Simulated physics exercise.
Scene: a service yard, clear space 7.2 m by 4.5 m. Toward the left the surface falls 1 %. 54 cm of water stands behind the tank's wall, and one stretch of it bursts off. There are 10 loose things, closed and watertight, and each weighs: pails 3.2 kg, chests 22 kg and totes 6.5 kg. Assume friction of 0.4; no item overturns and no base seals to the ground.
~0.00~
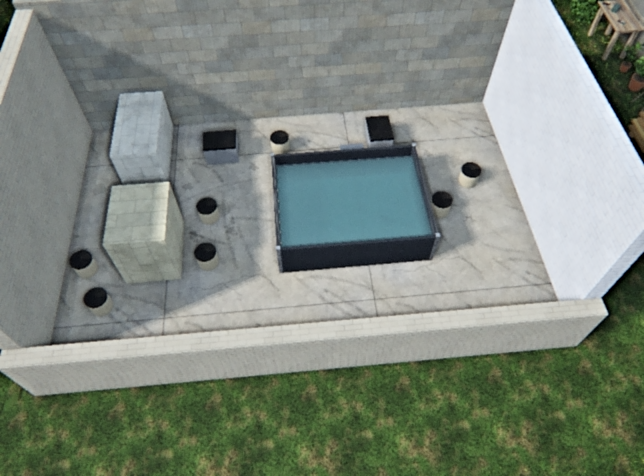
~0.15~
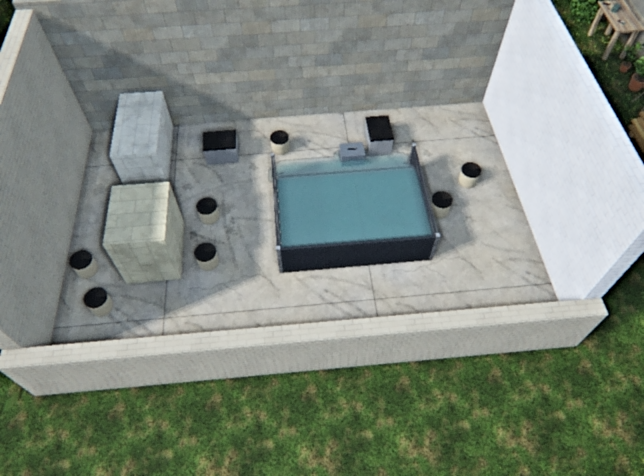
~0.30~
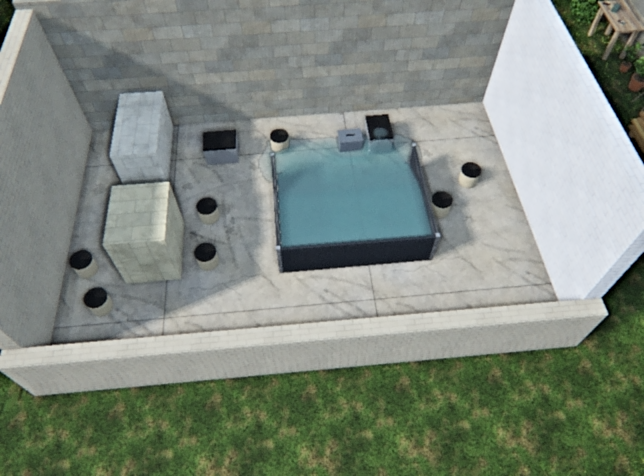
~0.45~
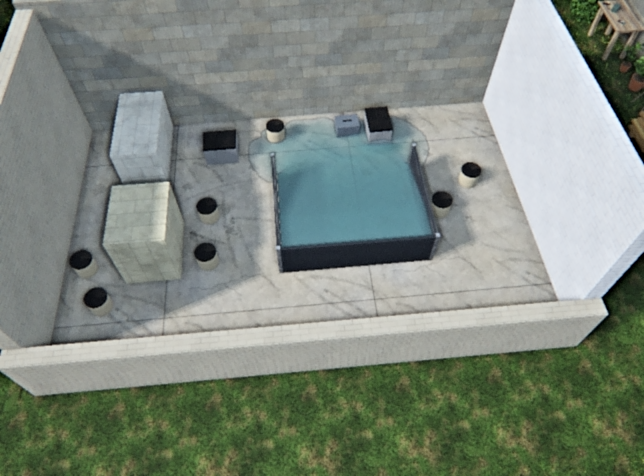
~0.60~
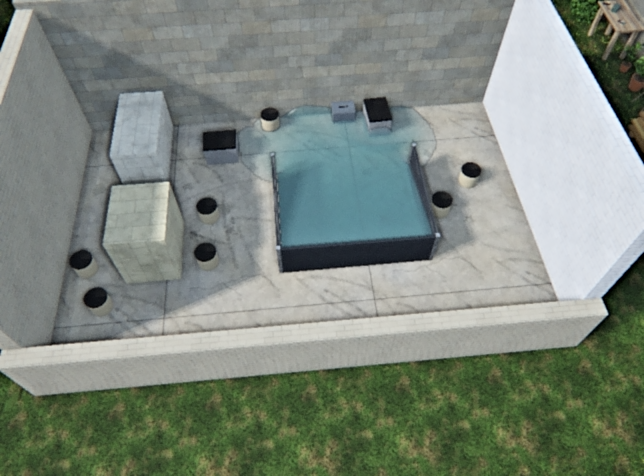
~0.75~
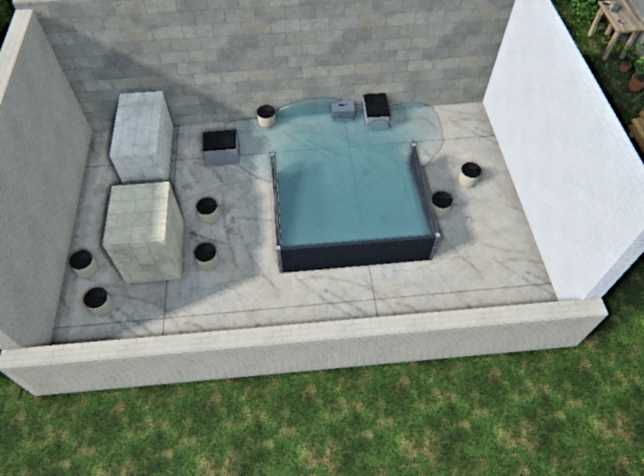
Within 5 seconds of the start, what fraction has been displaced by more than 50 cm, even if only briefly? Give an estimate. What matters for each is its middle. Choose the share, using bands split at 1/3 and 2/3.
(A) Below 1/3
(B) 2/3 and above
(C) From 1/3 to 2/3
Answer: B.
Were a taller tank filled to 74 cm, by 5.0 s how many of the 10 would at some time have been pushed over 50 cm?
9.
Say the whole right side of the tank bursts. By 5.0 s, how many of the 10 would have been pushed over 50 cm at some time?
That would give 5.
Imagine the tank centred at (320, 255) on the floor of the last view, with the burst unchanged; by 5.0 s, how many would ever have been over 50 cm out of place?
The count would be 7.
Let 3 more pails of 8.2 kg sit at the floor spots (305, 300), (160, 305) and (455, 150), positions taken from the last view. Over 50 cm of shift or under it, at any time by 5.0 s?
Going through them, I'd say falls short, falls short and finally exceeds it.
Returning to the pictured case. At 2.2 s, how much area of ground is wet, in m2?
Somewhere about 13 m2, give or take.
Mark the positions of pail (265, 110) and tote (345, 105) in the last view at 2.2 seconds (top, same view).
Roughly (191, 176), then roughly (436, 96).
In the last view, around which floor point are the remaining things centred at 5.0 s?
The centre is close to (321, 283).
After 1.1 s 3 of 10 are over 50 cm from their spots; 3 afloat.
After 2.2 s 3 of 10 are over 50 cm from their spots; 2 afloat.
After 3.5 s 6 of 10 are over 50 cm from their spots; 2 afloat.
After 5.0 s 8 of 10 are over 50 cm from their spots, and 8 have been at some point; 5 afloat.
